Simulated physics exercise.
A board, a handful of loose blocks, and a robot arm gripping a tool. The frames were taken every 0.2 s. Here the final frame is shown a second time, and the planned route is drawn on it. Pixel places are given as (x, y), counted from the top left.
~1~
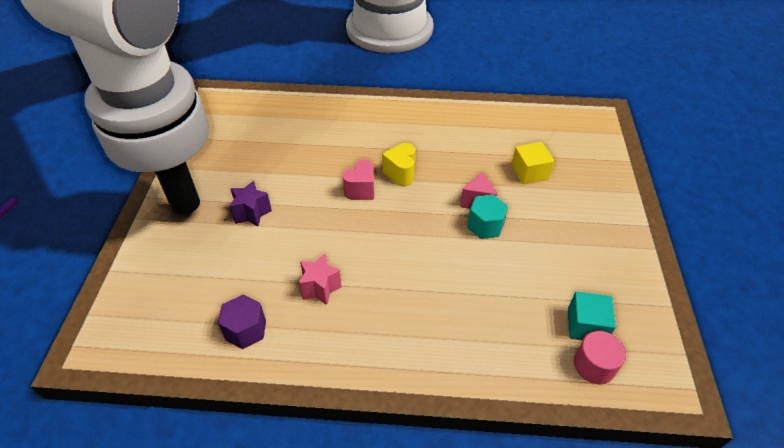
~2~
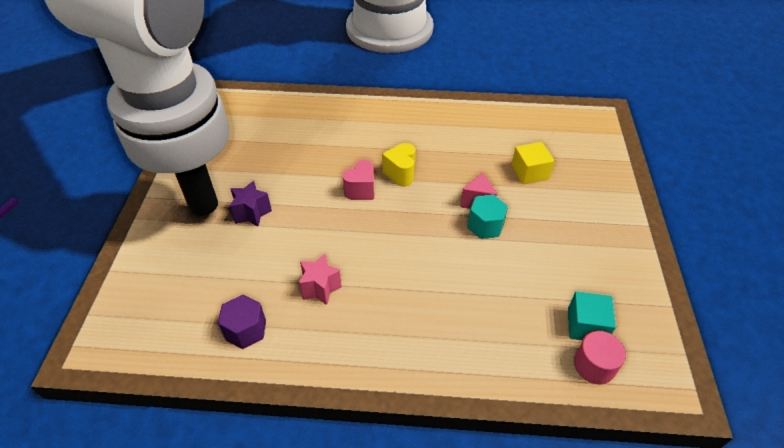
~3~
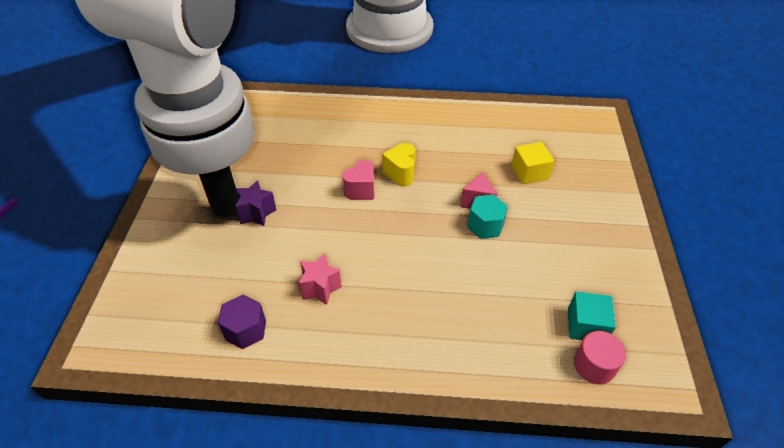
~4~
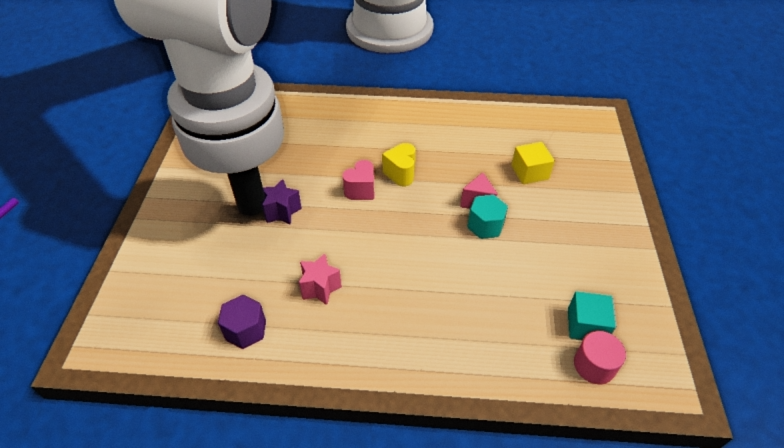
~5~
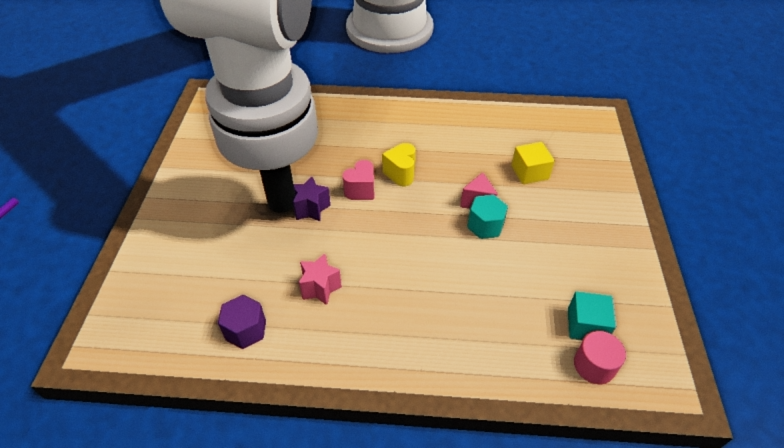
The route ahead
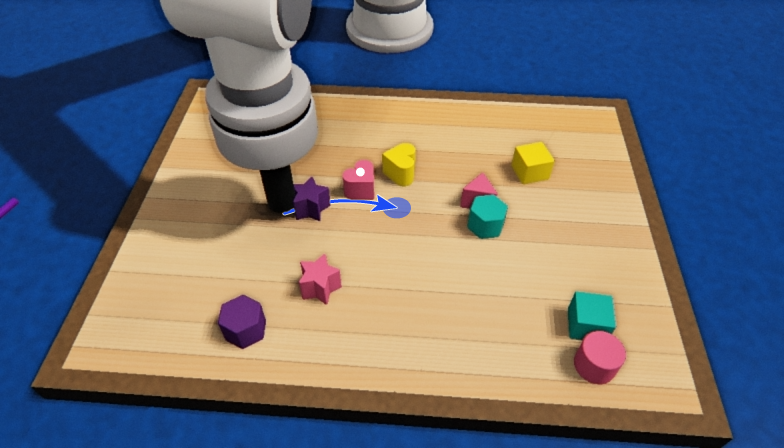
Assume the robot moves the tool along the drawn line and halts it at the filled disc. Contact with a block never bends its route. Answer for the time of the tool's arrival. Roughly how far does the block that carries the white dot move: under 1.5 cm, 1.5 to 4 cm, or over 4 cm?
Shift: Over 4 cm.
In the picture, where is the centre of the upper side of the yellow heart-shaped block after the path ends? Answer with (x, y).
The middle of its upper face should be somewhere near (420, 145).
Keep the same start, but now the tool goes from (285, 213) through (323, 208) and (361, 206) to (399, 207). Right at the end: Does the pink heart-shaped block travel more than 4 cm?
Yes
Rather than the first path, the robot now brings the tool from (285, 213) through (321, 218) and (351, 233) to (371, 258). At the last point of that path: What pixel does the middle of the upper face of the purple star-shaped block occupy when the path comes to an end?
Pixel (359, 193).
The drawn path runs from (285, 213) via (322, 203) and (360, 201), ending at (397, 208); the dot is on the pink heart-shaped block.
On the path given first. One third of the way, tool (321, 192); purple star-shaped block (347, 183); pink heart-shaped block (372, 169).
Two thirds of the way, tool (360, 191); purple star-shaped block (387, 184), turned 15° clockwise; pink heart-shaped block (406, 164), turned 55° anticlockwise; yellow heart-shaped block (416, 147), turned 15° anticlockwise.
At the end, tool (397, 197); purple star-shaped block (425, 190), turned 15° clockwise; pink heart-shaped block (426, 165), turned 105° anticlockwise; yellow heart-shaped block (420, 145), turned 35° anticlockwise; pink triangular block not moved.
